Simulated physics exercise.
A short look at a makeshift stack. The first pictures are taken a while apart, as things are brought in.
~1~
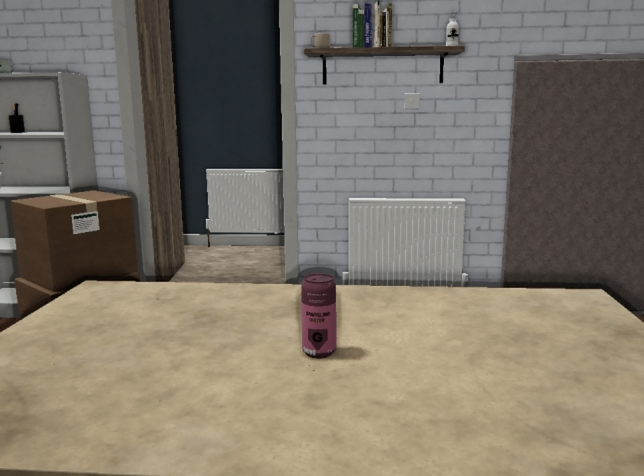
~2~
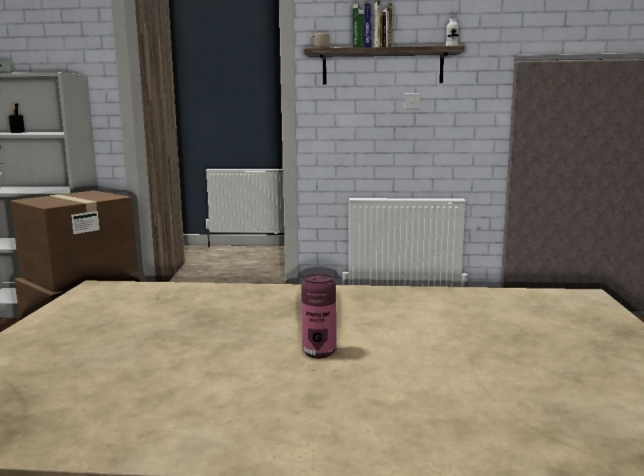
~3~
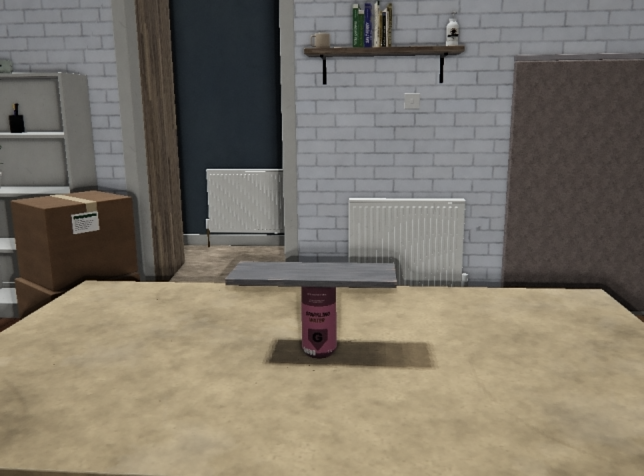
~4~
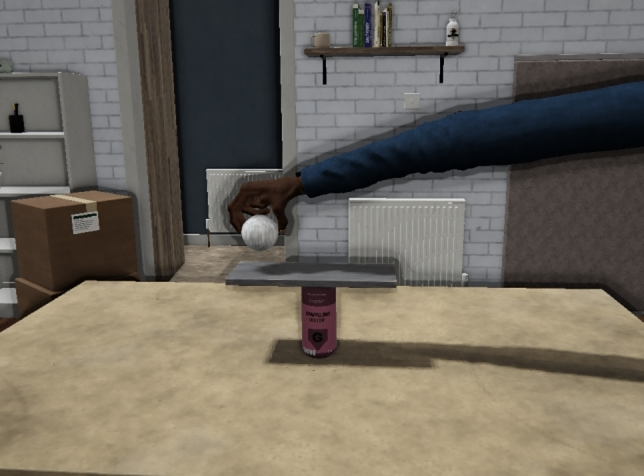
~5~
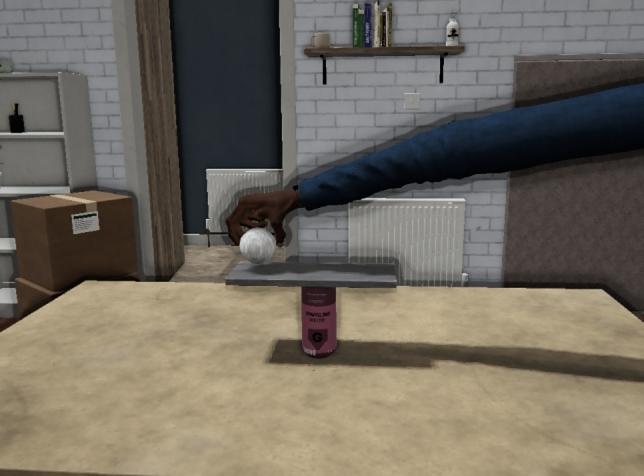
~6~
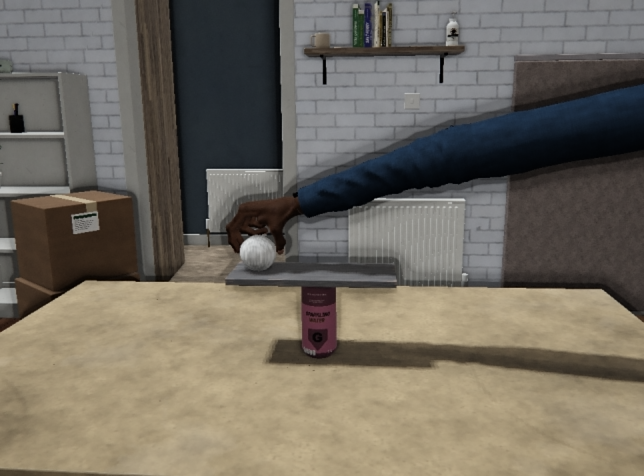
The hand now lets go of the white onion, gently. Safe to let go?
Outcome: The stack gives way.
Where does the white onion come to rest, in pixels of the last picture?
At about (245, 335).
Then, 0.40 s after the last picture, white onion now fallen; grey board tipped 65° from how it was.
Then, 1.60 s after the last picture, grey board on its side.
At rest, fallen, grey board and white onion; pink can in place. Seen from the same camera at the end, white onion near (245, 336). The stack loses its balance.
